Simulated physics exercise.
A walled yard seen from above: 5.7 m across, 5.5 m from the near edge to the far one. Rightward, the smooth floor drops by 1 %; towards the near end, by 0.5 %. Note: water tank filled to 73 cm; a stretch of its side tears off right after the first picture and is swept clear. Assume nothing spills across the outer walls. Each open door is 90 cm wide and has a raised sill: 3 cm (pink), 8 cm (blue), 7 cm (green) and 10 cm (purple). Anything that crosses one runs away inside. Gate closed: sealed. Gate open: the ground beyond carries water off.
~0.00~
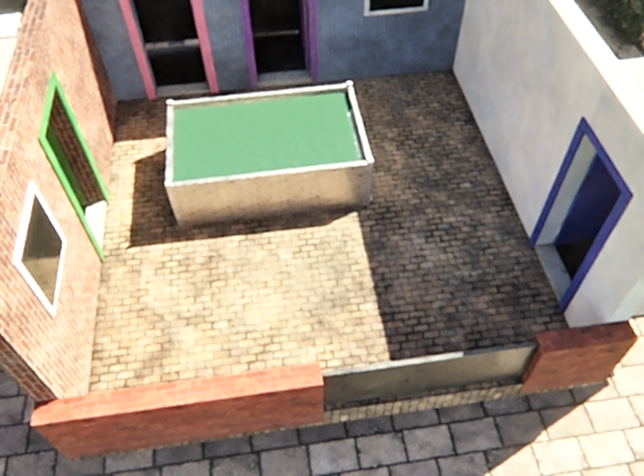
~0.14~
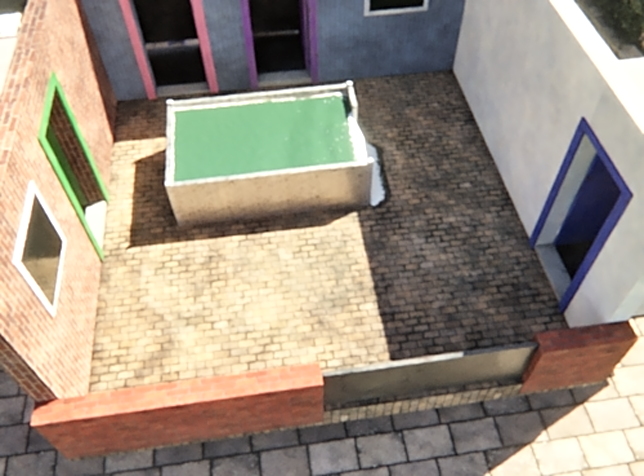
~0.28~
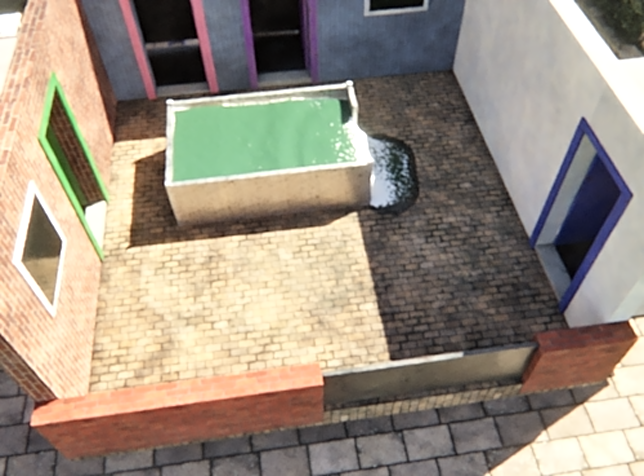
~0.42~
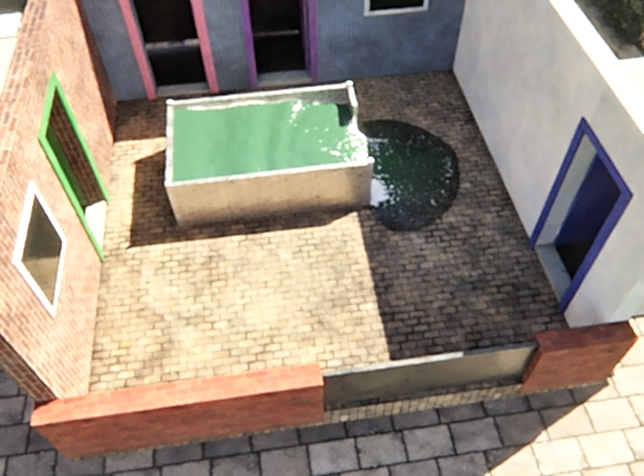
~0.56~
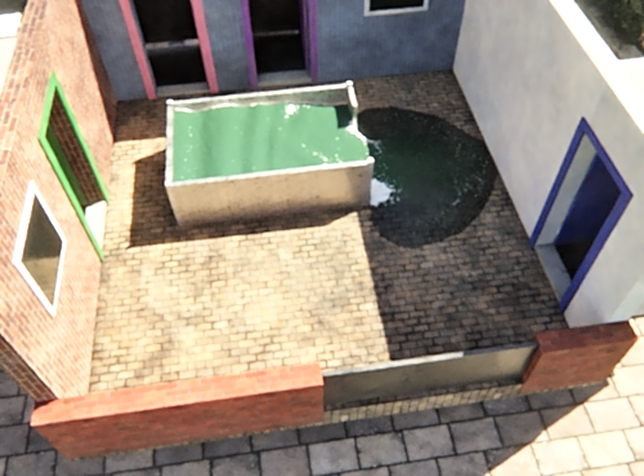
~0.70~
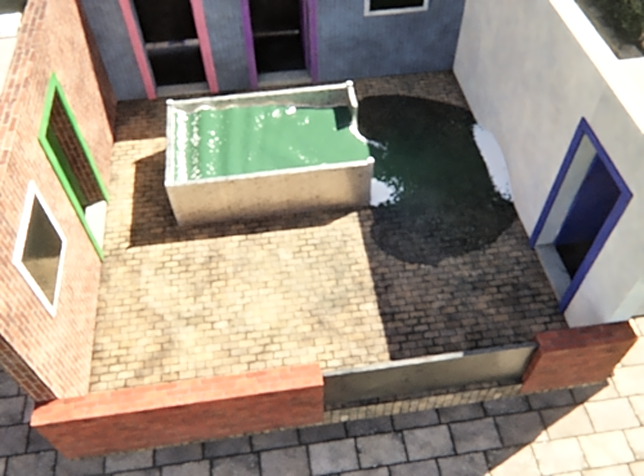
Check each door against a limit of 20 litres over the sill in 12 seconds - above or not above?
Check: Pink door above; blue door above; green door above; purple door not above.
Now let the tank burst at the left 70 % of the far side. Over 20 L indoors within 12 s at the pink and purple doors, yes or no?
So pink ends up past the limit and purple ends up past the limit.
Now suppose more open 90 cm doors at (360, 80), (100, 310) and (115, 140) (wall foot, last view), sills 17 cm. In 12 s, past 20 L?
In sequence the answers are less than that, less than that and less than that.
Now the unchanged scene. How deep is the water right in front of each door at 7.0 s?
Centimetres: Pink 10 / blue 11 / green 15 / purple 4.
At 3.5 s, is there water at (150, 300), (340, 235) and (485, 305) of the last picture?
First spot bone dry, second bone dry, third soaked.
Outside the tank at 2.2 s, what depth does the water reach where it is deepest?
About 42 cm.
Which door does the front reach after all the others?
Looks like the green door.
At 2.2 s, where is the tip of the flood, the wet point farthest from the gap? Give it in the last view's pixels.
Near (574, 357).
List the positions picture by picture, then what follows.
Still water, 73 cm deep, in the water tank at (266, 136), in the first frame.
Water pours out at (359, 160) and has run 0.6 m, to a hidden place; typically 10 cm deep outside, 73 cm at the water tank's back, in the second frame.
Water pours out at (359, 162) and has run 0.9 m, to (402, 147); typically 12 cm deep outside, 73 cm at the water tank's back, in the third frame.
Water pours out at (359, 164) and has run 1.5 m, to (447, 151); typically 8 cm deep outside, 73 cm at the water tank's back, in the fourth frame.
The front is at (490, 158), 2.0 m from the gap at (359, 164); 3.8 m2 of floor is under water; 72 cm left at the back of the water tank, in the fifth frame.
Water pours out at (359, 164) and has run 2.3 m, to (515, 212); typically 6 cm deep outside, 64 cm at the water tank's back, in the sixth frame.
After 1.4 s water covers 25 % of the floor and is deepest (43 cm) near (492, 170); pink door not reached, blue door 14 cm at the sill, 0 L in, green door not reached, purple door not reached.
After 2.2 s water covers 30 % of the floor and is deepest (42 cm) near (554, 345); pink door not reached, blue door 17 cm at the sill, 20 L in, green door not reached, purple door not reached.
After 3.5 s water covers 65 % of the floor and is deepest (32 cm) near (559, 359); pink door 2 cm at the sill, 0 L in, blue door 13 cm at the sill, 51 L in, green door not reached, purple door 5 cm at the sill, 0 L in.
After 7.0 s water covers 100 % of the floor and is deepest (18 cm) near (574, 357); pink door 10 cm at the sill, 35 L in, blue door 11 cm at the sill, 109 L in, green door 15 cm at the sill, 18 L in, purple door 4 cm at the sill, 0 L in.
After 12.0 s water covers 100 % of the floor and is deepest (15 cm) near (439, 375); pink door 7 cm at the sill, 143 L in, blue door 11 cm at the sill, 136 L in, green door 9 cm at the sill, 71 L in, purple door 8 cm at the sill, 0 L in.
